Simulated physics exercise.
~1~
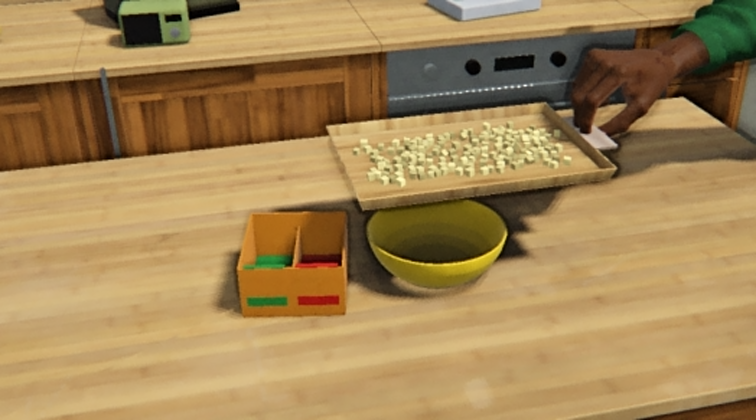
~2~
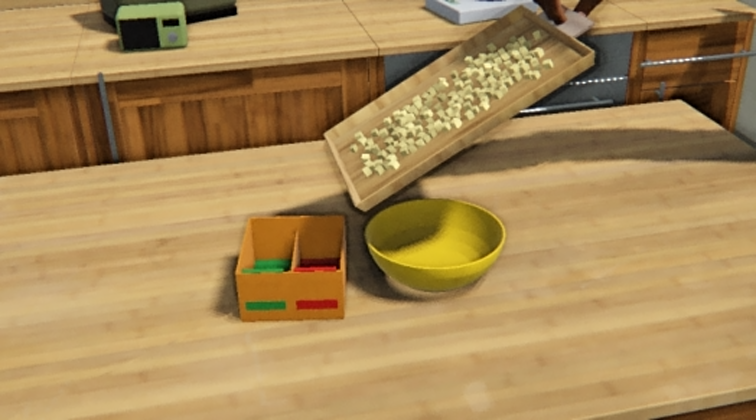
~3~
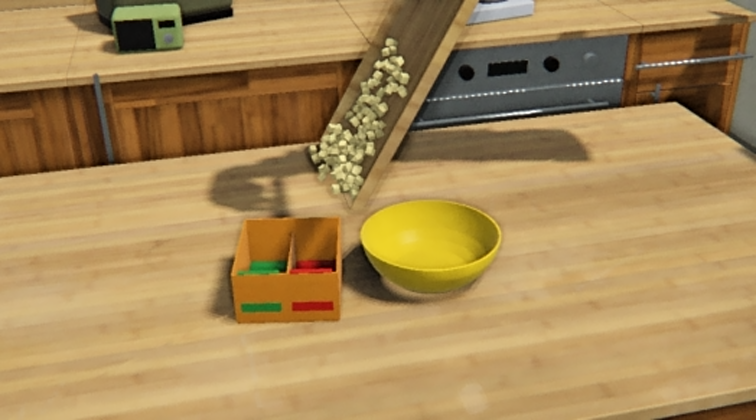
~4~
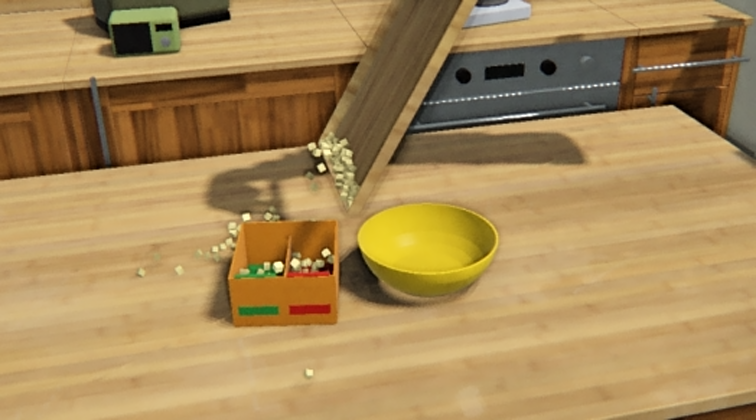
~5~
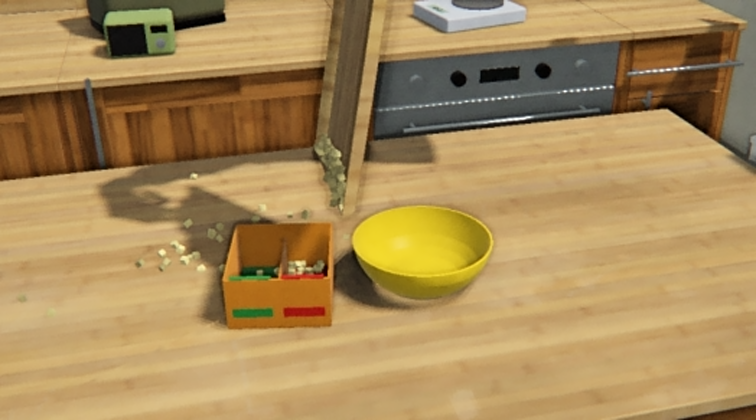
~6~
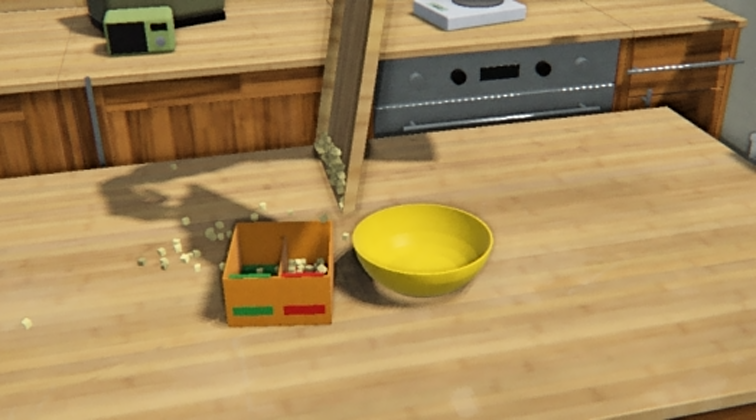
At first, a hand holds a wooden tray of pale potato cubes above a wooden counter, where a yellow bowl sits beside an orange box with a green section and a red section. The tray tips steeply to the left, and the cubes slide toward its lower end. Many spill off, missing the bowl, and drop into both sections of the box and onto the counter around it. The tray tilts further until it stands nearly upright. It ends there with a cluster of cubes still on its lower end, others scattered outside, and the bowl empty.
